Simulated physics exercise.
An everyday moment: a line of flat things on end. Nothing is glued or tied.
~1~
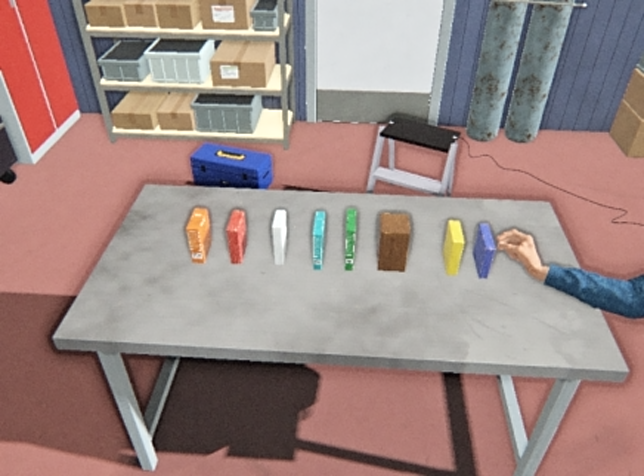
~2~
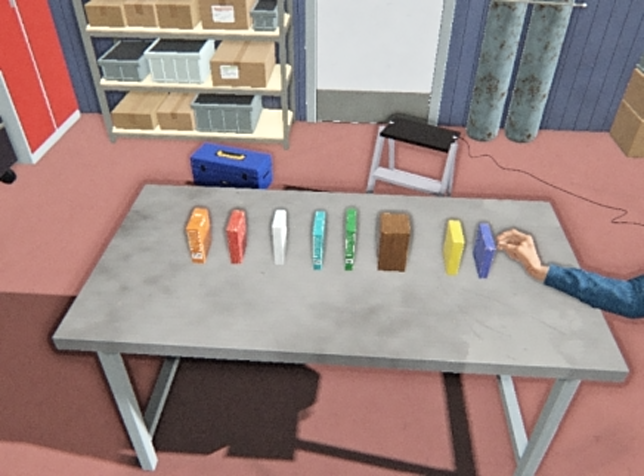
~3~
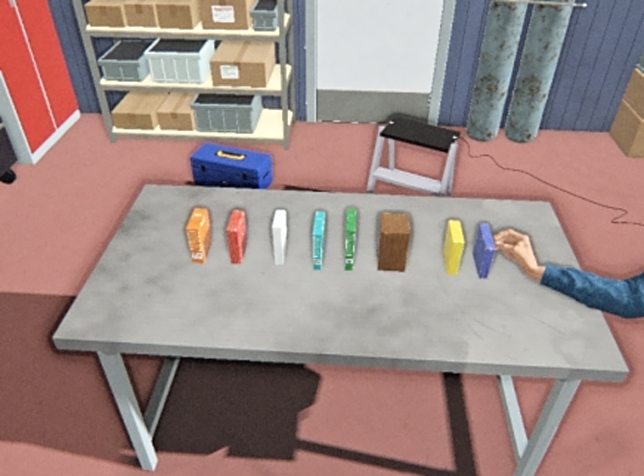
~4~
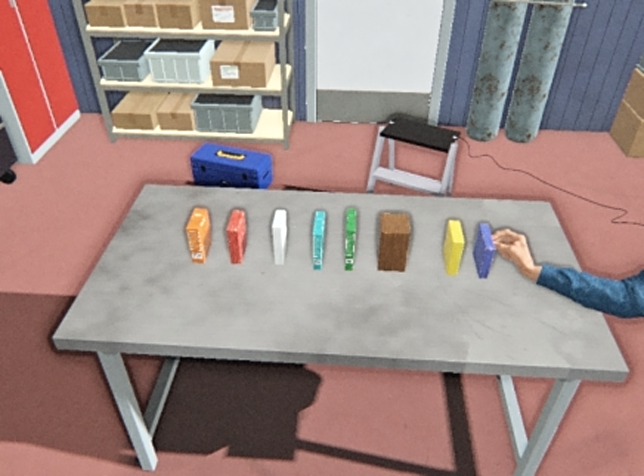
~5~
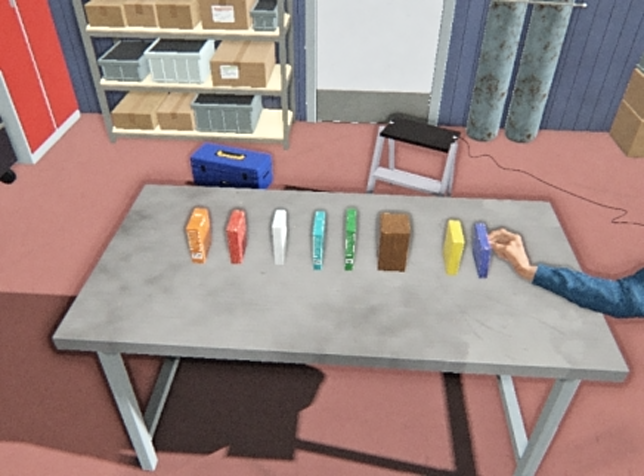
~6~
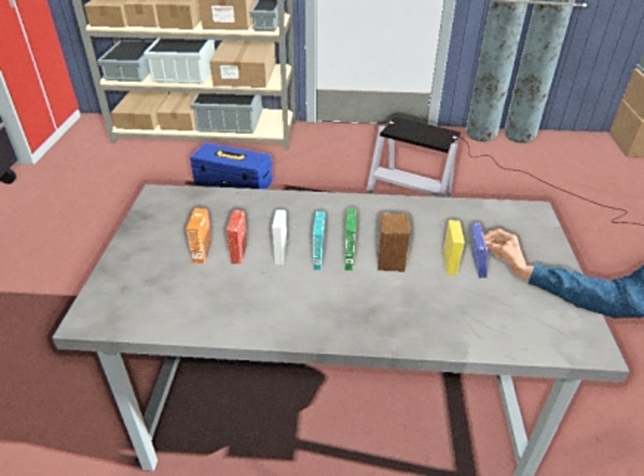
The clip opens on a row of eight upright flat pieces in various colours on a grey table, with a hand beside the blue board at the right end. The hand moves slightly left against the blue board, which then leans a little toward the yellow one while the others stay still.
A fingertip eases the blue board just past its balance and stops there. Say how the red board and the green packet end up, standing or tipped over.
The red board keeps standing; the green packet keeps standing.
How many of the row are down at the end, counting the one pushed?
In all, 2.
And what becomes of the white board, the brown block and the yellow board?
The white board is still upright; the brown block stays upright; the yellow board tips over.
Then, 0.30 s later than the last frame, blue board 46° over; yellow board tilted by 14°.
Then, 0.40 s later than the last frame, blue board 64° over; yellow board tilted by 40°.
Then, 0.50 s later than the last frame, blue board 72° over; yellow board on its side.
When it is over, lying over on the table, yellow board; the other 5 as before. End places, in pixels of the last picture, red board near (238, 238), green packet near (350, 240).
